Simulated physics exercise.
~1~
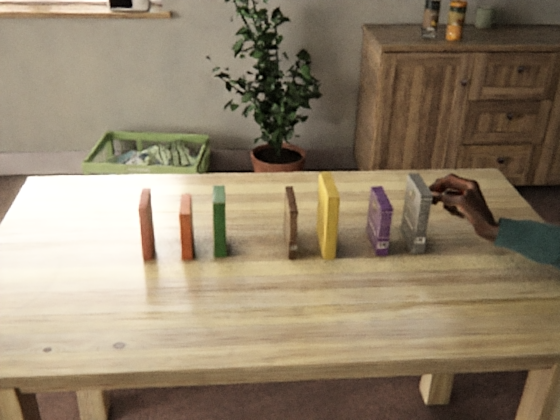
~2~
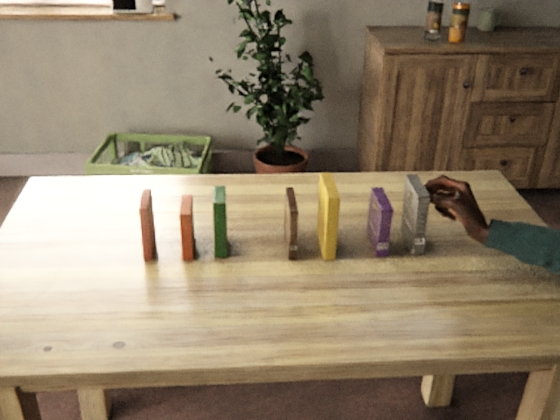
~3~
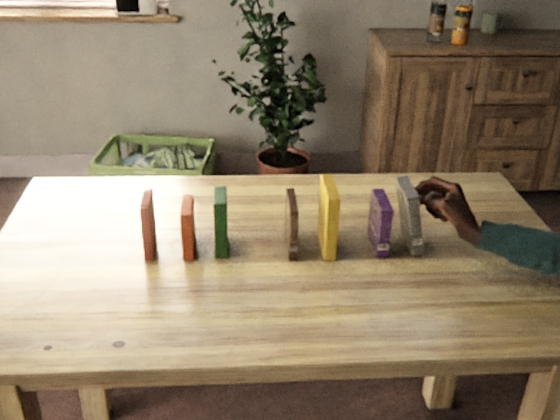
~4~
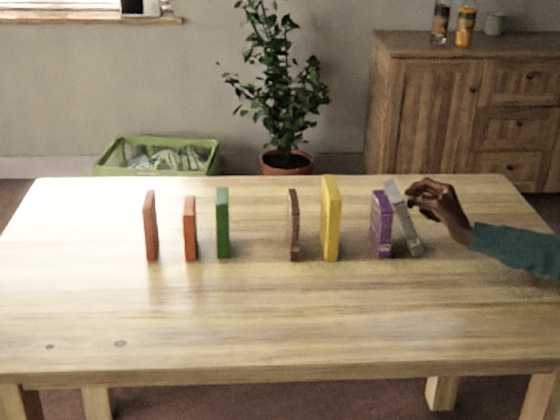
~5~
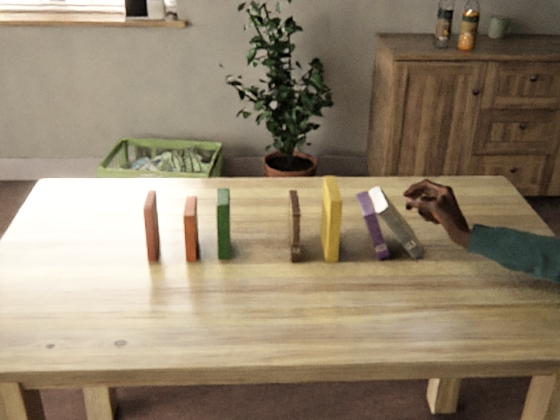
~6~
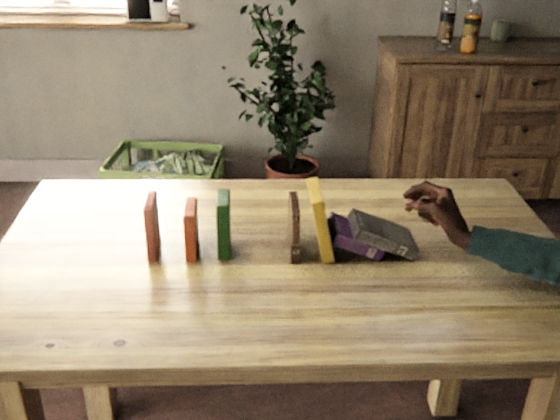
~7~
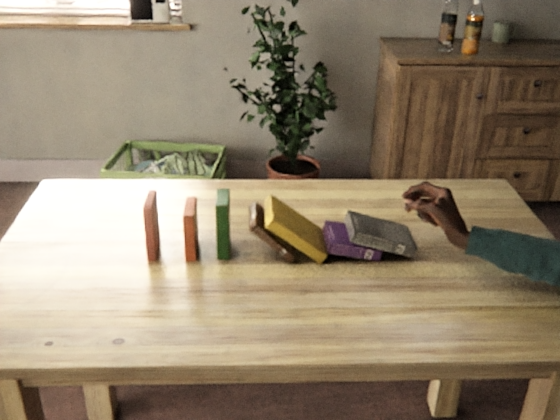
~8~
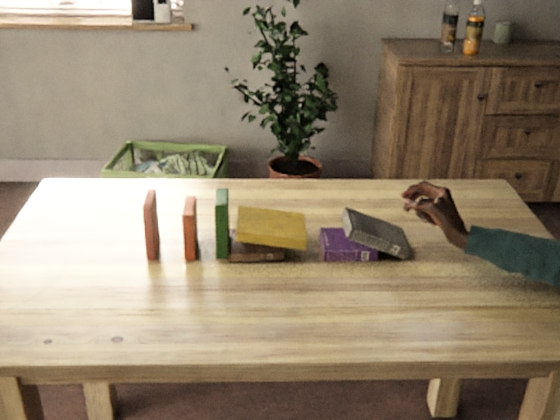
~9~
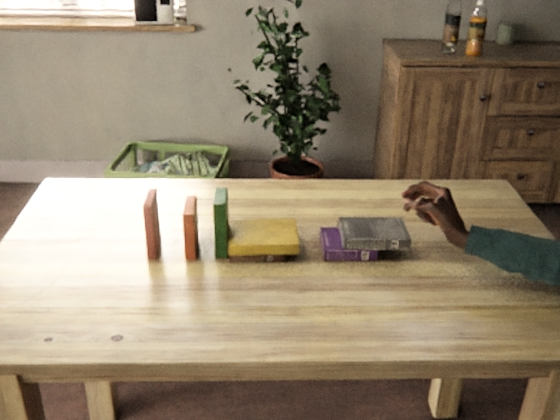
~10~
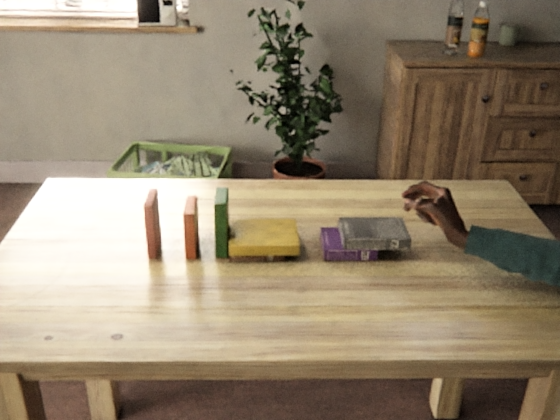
On a wooden table, a hand tipping a grey packet leftward, toppling purple, yellow and brown pieces while three others stay standing.
